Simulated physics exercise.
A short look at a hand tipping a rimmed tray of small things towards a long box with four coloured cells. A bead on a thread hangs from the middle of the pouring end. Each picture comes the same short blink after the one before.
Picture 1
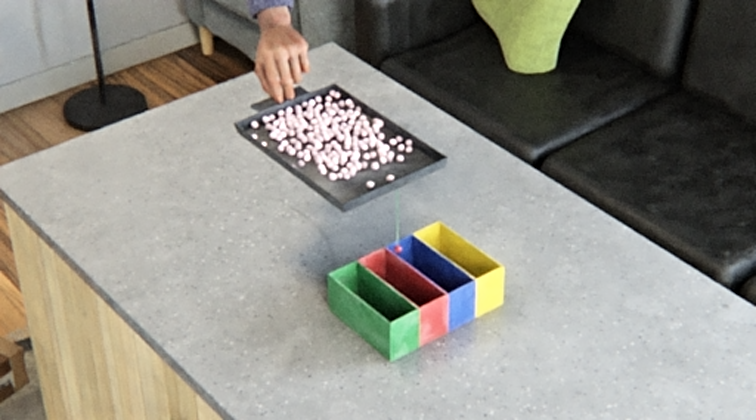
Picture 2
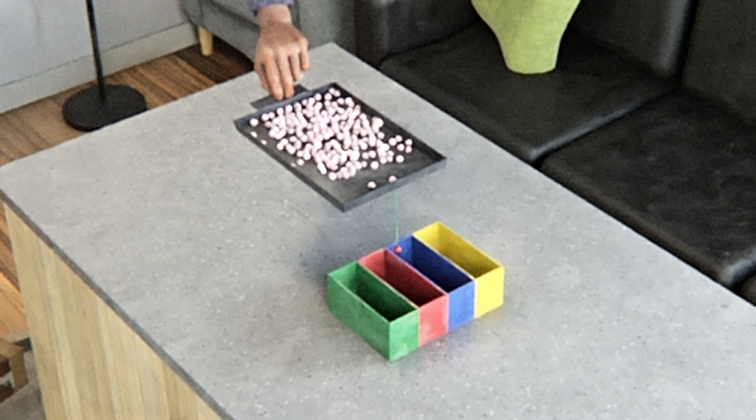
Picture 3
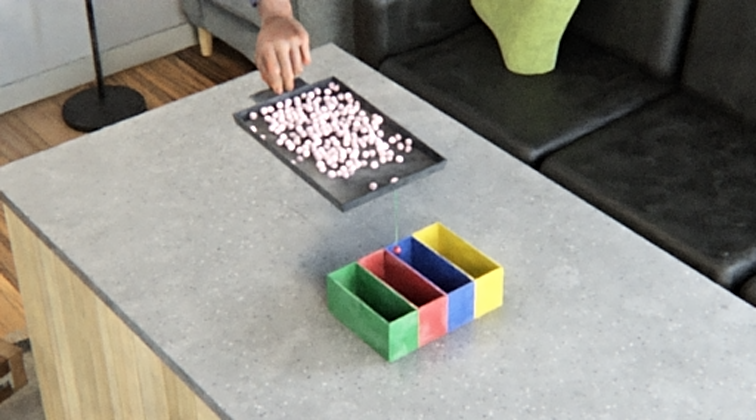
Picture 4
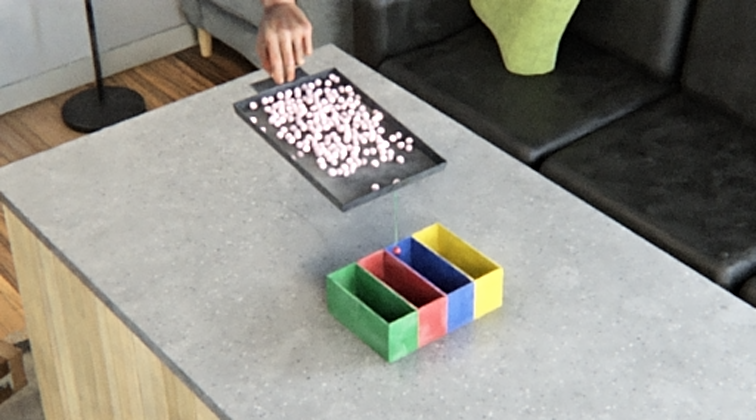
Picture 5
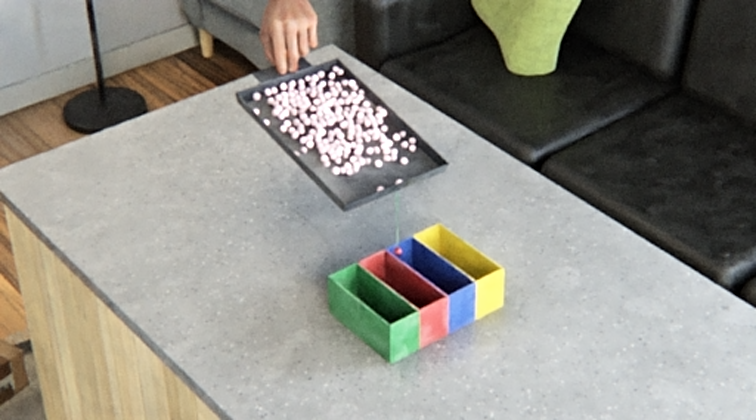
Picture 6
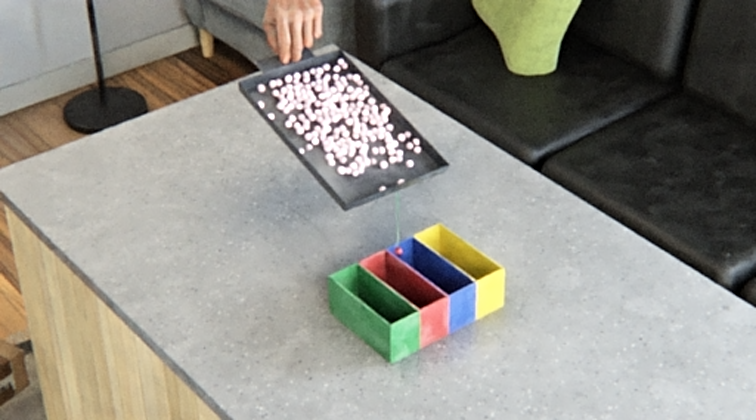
On a grey tabletop, a hand gradually raising the handle end of a dark tray, small pale beads shifting, beside four coloured compartments.
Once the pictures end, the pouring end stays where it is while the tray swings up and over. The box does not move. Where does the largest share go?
Fullest: The yellow cell.
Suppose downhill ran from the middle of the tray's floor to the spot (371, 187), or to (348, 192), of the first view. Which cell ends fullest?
One: Green. Two: The cell in green.
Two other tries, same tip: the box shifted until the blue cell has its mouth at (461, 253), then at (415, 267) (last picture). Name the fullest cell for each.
The first try: The blue one. The second: That yellow cell.
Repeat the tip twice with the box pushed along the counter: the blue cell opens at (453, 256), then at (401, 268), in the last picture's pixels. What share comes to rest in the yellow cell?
About 20 and 30 per cent.
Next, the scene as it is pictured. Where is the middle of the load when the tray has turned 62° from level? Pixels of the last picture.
Roughly at (420, 175).
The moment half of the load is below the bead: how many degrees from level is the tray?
Around 90° of tilt.
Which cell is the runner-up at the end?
The runner-up: The cell in blue.
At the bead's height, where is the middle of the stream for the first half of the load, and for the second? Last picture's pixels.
Around (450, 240) and then (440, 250).
Soon after the last picture, tray tipped steeply; about two thirds on the tray; a small part in the yellow cell; a small part in the blue cell; a stray few in the red cell; a small part falling or outside the box.
A little later, tray tipped past a quarter turn; a small part on the tray; about a third in the yellow cell; about a quarter in the blue cell; a small part in the red cell; a stray few in the green cell; about a quarter falling or outside the box.
Later still, tray tipped past a quarter turn; about half in the yellow cell; about a quarter in the blue cell; a small part in the red cell; a stray few in the green cell; a small part falling or outside the box.
By the end, tray tipped past a quarter turn; about half in the yellow cell; about a quarter in the blue cell; a small part in the red cell; a stray few in the green cell; a small part outside the box.
